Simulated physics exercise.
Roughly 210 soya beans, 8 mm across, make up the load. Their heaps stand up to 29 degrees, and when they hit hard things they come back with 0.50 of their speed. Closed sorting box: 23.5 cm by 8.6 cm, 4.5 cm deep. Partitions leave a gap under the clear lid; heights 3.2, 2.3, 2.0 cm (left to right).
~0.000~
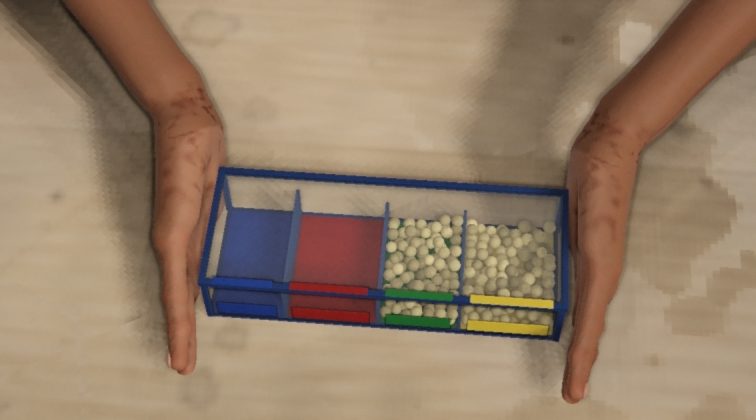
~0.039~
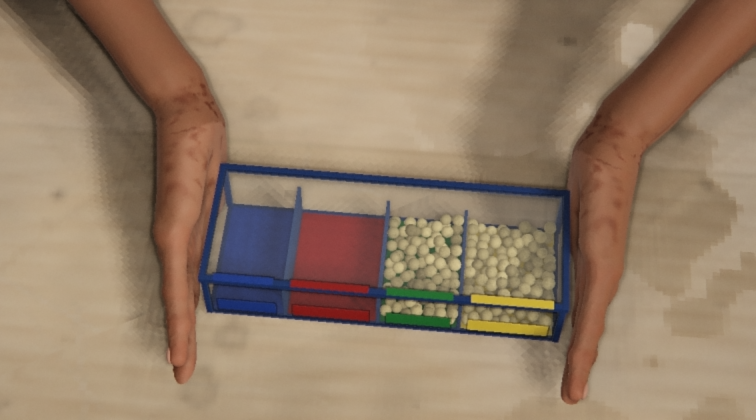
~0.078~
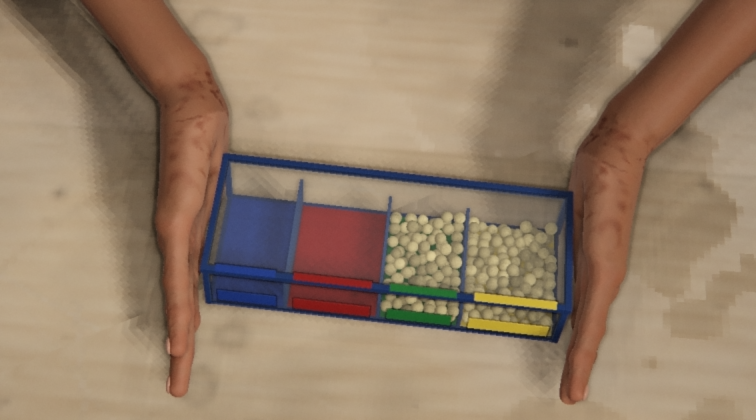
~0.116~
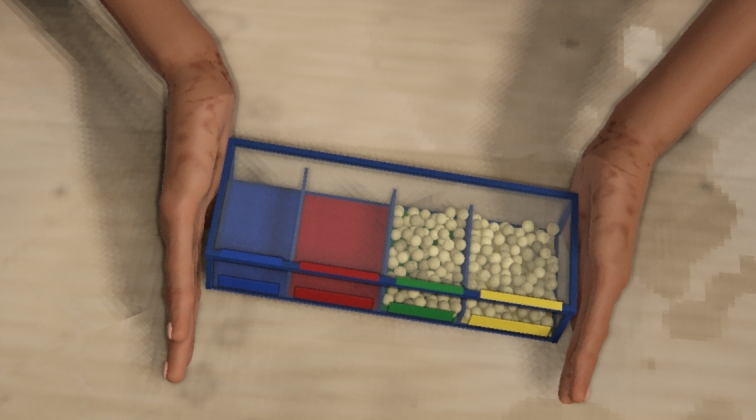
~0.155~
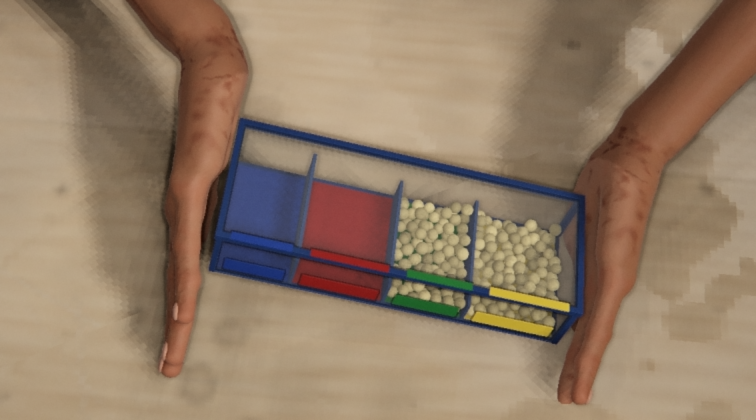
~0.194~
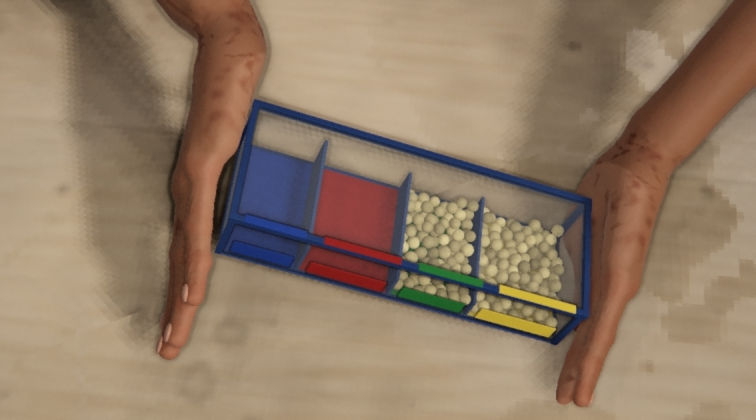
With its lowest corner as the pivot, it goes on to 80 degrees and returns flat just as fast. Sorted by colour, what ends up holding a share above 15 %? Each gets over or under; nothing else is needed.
Red ends under. Blue ends under. Green ends over. Yellow ends over.
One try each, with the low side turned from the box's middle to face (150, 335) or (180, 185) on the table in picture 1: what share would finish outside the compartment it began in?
First try: Around 65 percent; second try: Around 65 percent.
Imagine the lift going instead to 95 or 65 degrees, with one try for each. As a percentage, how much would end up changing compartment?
About 40 and 5 per cent.
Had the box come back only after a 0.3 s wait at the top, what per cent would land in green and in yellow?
Then, in per cent: Green 20, yellow 75.
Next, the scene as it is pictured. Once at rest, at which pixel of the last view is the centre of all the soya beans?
Centre at rest, approx.: (512, 275) px.
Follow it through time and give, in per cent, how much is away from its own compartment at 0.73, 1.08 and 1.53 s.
I'd put the three at close to 10, 20 and 20.
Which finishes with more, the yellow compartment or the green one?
More ends up in the yellow one.
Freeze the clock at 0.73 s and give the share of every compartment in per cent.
You'd find red at 0, blue at 0, green at 35 and yellow at 65 per cent.
After 0.73 s, tilt 79 degrees; green 35 %, yellow 65 %.
Then, at 1.08 s, tilt 33 degrees; green 25 %, yellow 75 %.
After 1.53 s, tilt 0 degrees; green 25 %, yellow 75 %.
In the end, at 1.9 s, red 0 %, blue 0 %, green 25 %, yellow 75 %.
